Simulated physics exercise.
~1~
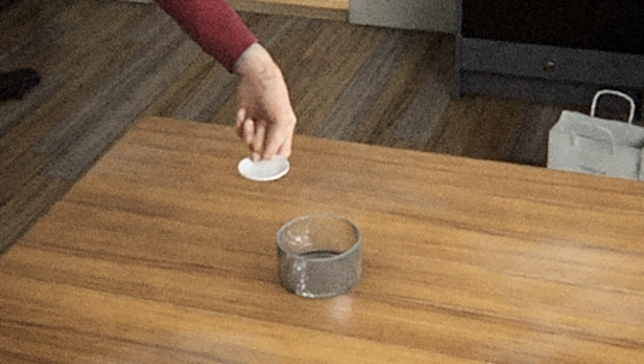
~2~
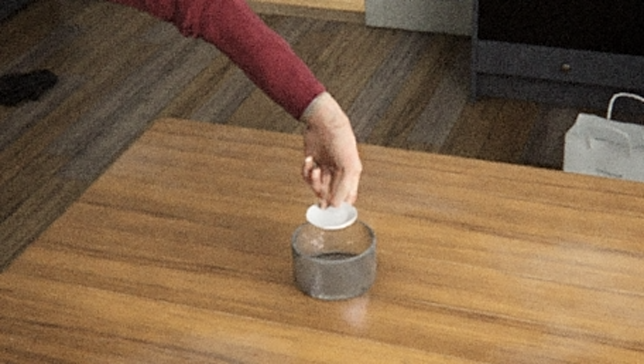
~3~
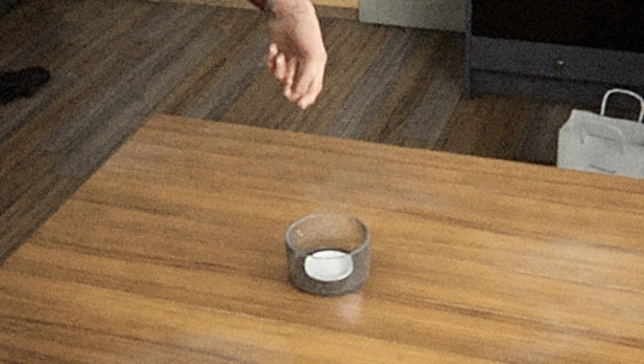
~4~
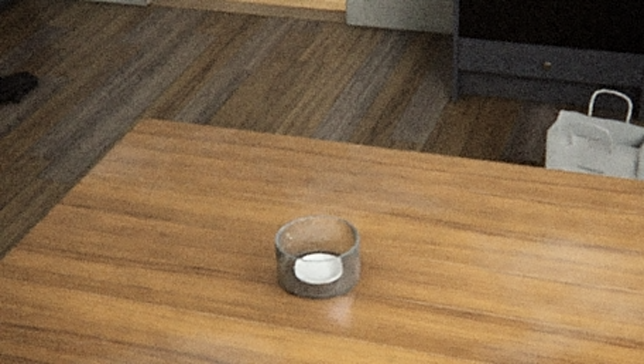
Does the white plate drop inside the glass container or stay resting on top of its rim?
The white plate drops inside the glass container. It is lying within the glass walls after the hand has gone.
On a wooden table, a hand lowering a small white plate over a round glass container and releasing it, the plate dropping inside.
